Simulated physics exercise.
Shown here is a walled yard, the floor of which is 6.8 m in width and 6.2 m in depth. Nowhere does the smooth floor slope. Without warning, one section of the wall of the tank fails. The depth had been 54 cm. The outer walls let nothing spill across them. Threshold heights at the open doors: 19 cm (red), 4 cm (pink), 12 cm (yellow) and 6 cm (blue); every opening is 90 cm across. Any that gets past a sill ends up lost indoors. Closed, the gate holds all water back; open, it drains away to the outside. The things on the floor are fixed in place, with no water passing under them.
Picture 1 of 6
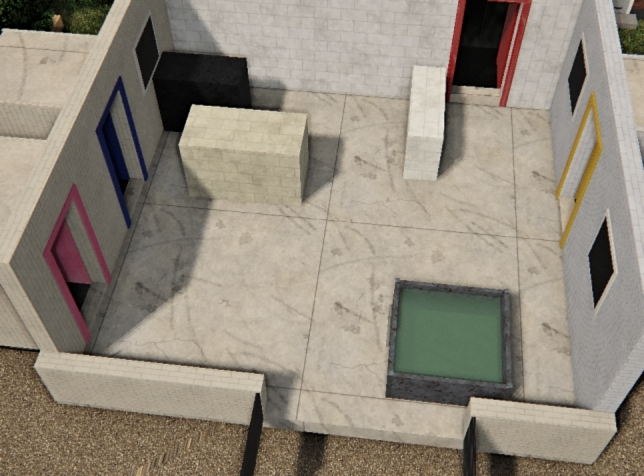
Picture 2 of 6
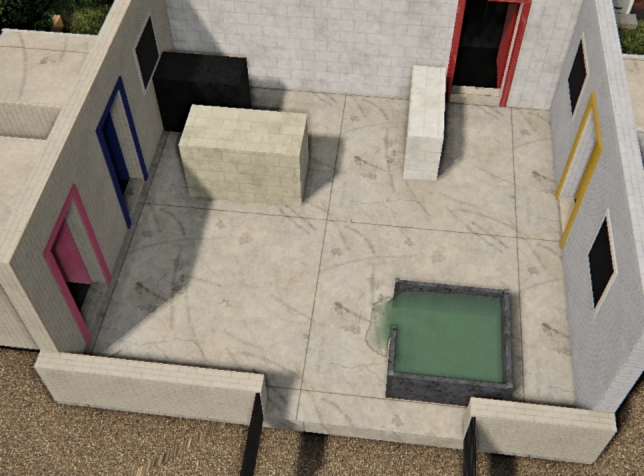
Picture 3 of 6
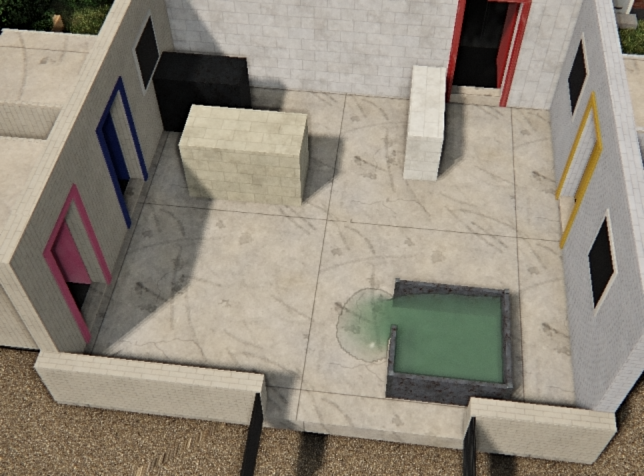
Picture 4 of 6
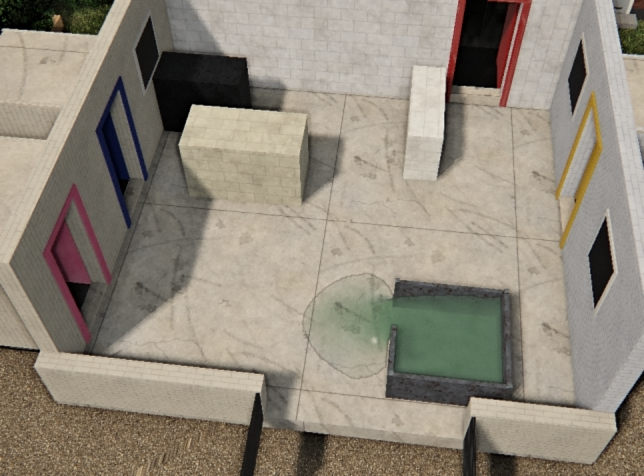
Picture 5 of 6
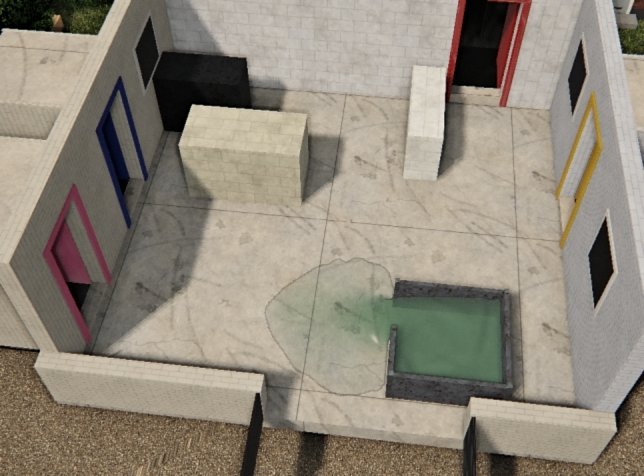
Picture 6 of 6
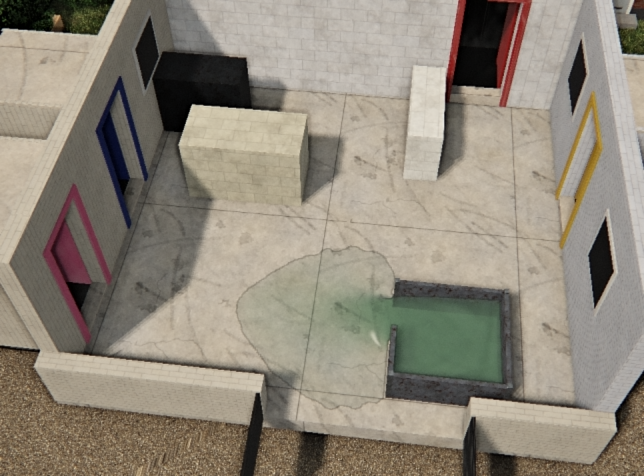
A pale walled yard with a smooth marbled floor lies open to view from high above its low front wall, with gravel outside. A dark-rimmed tank of green water sits at the front right, a cream block and a black one stand at the back left, a white block near the red doorway, with pink and blue doorways left and yellow right. Water pours from the tank's left side and spreads leftward in a widening, thin, pale green sheet.
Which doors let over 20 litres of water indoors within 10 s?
One by one: At the red door the inflow will remain within the limit. At the pink door the inflow will break the limit. At the yellow door the inflow will remain within the limit. At the blue door the inflow will break the limit.
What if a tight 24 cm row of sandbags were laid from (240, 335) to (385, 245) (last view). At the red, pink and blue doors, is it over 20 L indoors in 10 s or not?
So red comes out low enough, pink comes out too high and blue comes out low enough.
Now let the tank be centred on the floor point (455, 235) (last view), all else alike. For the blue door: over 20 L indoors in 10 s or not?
Then: Blue not over.
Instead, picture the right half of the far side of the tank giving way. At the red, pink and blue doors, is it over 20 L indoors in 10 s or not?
Compared with the limit, red is lower, pink is lower and blue is lower.
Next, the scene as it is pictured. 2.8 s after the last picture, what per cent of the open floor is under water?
40 %.
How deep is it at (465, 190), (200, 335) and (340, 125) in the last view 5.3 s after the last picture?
In that order: 0, 4 and 1 cm.
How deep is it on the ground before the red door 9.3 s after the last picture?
0.0 cm.
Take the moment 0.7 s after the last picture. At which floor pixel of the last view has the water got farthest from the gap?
Somewhere near pixel (133, 284).
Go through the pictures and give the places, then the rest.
The first picture shows the tank at (450, 334) is whole and still, 54 cm deep.
In the second picture, the front is at (385, 303), 0.4 m from the gap at (396, 320); 0.2 m2 of floor is under water; 54 cm left at the back of the tank.
In the third picture, water pours out at (396, 321) and has run 0.8 m, to (344, 338); typically 8 cm deep outside, 54 cm at the tank's back.
In the fourth picture, the front is at (315, 306), 1.2 m from the gap at (396, 322); 1.4 m2 of floor is under water; 53 cm left at the back of the tank.
In the fifth picture, the front is at (273, 309), 1.8 m from the gap at (396, 321); 2.3 m2 of floor is under water; 47 cm left at the back of the tank.
In the sixth picture, the front is at (246, 303), 2.2 m from the gap at (396, 321); 3.3 m2 of floor is under water; 46 cm left at the back of the tank.
Then, 0.7 s after the last picture water covers 25 % of the floor and is deepest (26 cm) near (384, 320); red door not reached, pink door not reached, yellow door not reached, blue door not reached.
Then, 1.5 s after the last picture water covers 35 % of the floor and is deepest (18 cm) near (384, 320); red door not reached, pink door 9 cm at the sill, 5 L in, yellow door not reached, blue door 4 cm at the sill, 0 L in.
Then, 2.8 s after the last picture water covers 40 % of the floor and is deepest (14 cm) near (384, 320); red door not reached, pink door 12 cm at the sill, 49 L in, yellow door not reached, blue door 12 cm at the sill, 31 L in.
Then, 5.3 s after the last picture water covers 40 % of the floor and is deepest (10 cm) near (161, 139); red door not reached, pink door 8 cm at the sill, 88 L in, yellow door not reached, blue door 7 cm at the sill, 53 L in.
Then, 9.3 s after the last picture water covers 60 % of the floor and is deepest (6 cm) near (192, 173); red door not reached, pink door 5 cm at the sill, 103 L in, yellow door not reached, blue door 5 cm at the sill, 54 L in.
